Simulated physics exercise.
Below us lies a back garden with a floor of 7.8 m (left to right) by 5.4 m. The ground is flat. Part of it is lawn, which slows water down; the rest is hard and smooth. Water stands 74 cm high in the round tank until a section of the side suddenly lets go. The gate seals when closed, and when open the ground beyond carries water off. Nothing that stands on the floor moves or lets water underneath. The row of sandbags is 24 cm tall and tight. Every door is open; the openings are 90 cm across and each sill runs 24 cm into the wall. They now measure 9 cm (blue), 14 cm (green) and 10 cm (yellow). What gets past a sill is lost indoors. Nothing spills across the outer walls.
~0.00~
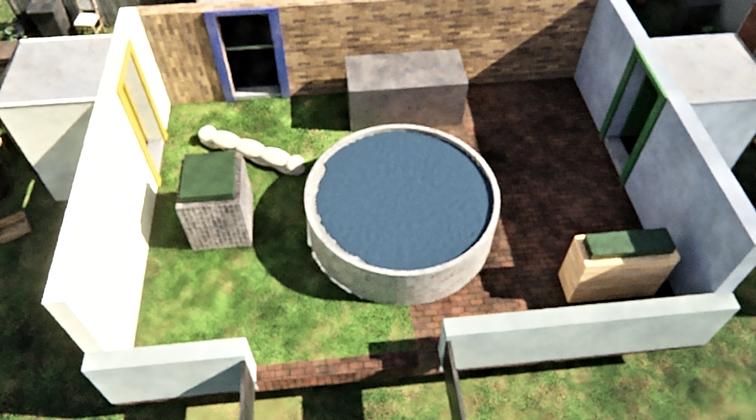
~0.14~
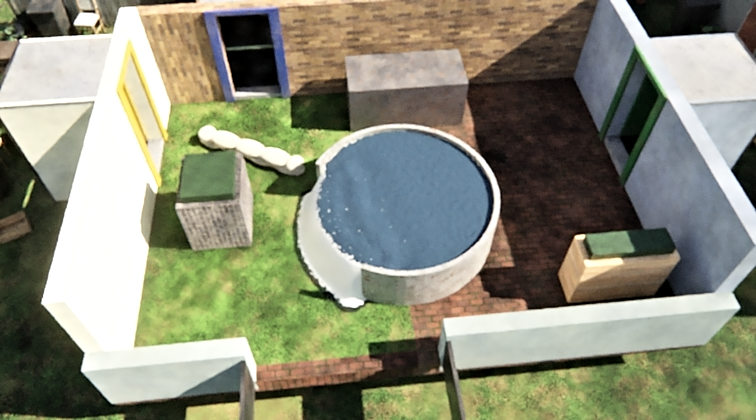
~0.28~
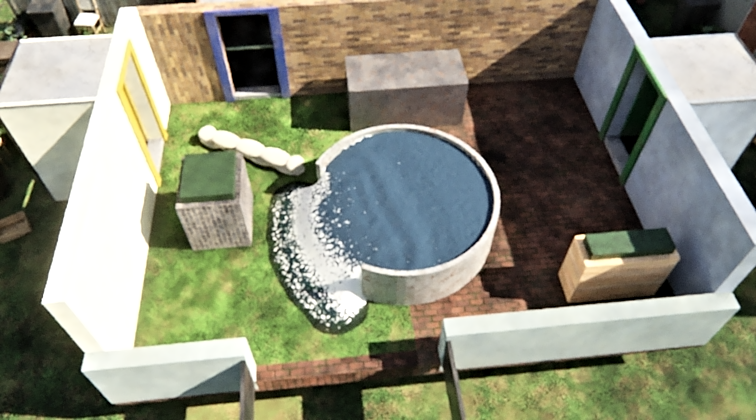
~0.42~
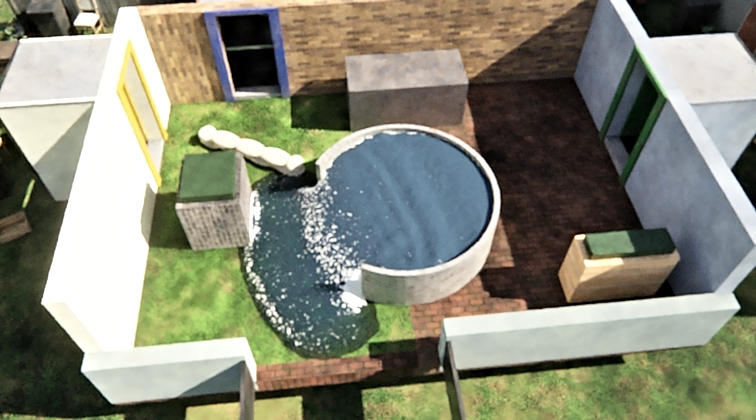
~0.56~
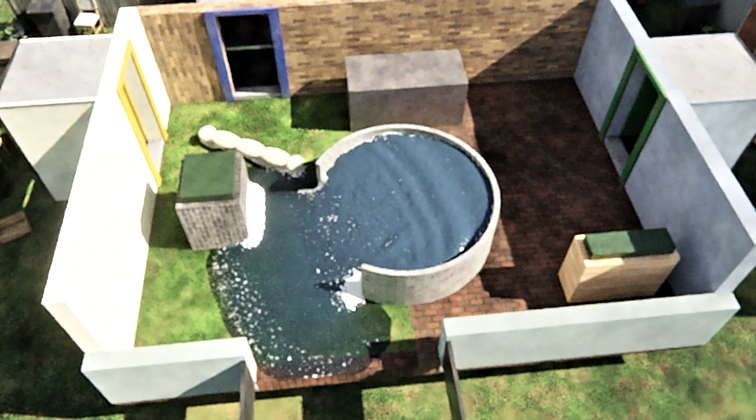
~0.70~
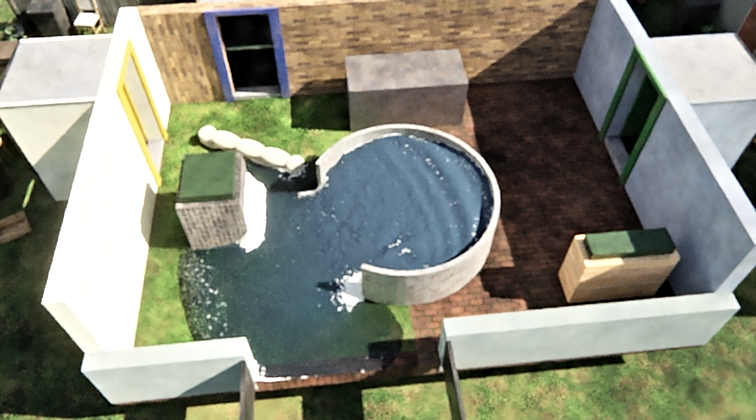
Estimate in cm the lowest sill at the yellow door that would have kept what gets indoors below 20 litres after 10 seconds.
Some 21 cm above the ground.
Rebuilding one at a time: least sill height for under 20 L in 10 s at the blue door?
About 9.5 cm at blue.
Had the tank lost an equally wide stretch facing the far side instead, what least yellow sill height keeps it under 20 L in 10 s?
About 13.5 cm.
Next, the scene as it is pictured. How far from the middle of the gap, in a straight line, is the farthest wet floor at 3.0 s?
Roughly 4.4 m.
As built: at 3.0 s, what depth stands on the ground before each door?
Depths in cm: Blue 0, green 0, yellow 21.
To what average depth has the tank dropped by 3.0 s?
Some 25 cm.
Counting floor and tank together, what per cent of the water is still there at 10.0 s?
Some 64 per cent remains.
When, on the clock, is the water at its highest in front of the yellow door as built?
At about 3.2 s.
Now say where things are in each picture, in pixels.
Still water, 74 cm deep, in the round tank at (402, 196); the yellow door at (144, 118) is dry, in the first frame.
The front is at (303, 200), 0.3 m from the gap at (317, 242); 0.5 m2 of floor is wet, 74 cm left at the back, in the second frame.
The front is at (277, 196), 0.7 m from the gap at (317, 243); 1.8 m2 of floor is wet, 74 cm left at the back, in the third frame.
The gap is at (317, 245), the front 1.2 m out at a hidden place; the back of the round tank holds 74 cm, in the fourth frame.
The gap is at (317, 245), the front 1.7 m out at a hidden place; the back of the round tank holds 74 cm, in the fifth frame.
The front is at a hidden place, 2.1 m from the gap at (317, 245); 7.0 m2 of floor is wet, 69 cm left at the back; the yellow door at (144, 118), 3.4 m from the gap, is still 1.0 m from the nearest water, in the sixth frame.
After 1.4 s water covers 30 % of the floor, deepest (48 cm) near (266, 235); it has not reached the yellow door.
After 3.0 s water covers 45 % of the floor, deepest (38 cm) near (129, 377); 21 cm at the yellow door, 46 litres in over its 10 cm sill.
After 10.0 s water covers 90 % of the floor, deepest (14 cm) near (170, 110); 11 cm at the yellow door, 210 litres in over its 10 cm sill.
At the yellow door as built, the water arrived by 1.5 s and peaked near 25 cm at 3.2 s.
Run again over the same 10 s with other heights there, 33 litres in over 19.5 cm, 3 litres over 26.5 cm. The limit of 20 litres is kept from about 21 cm up.
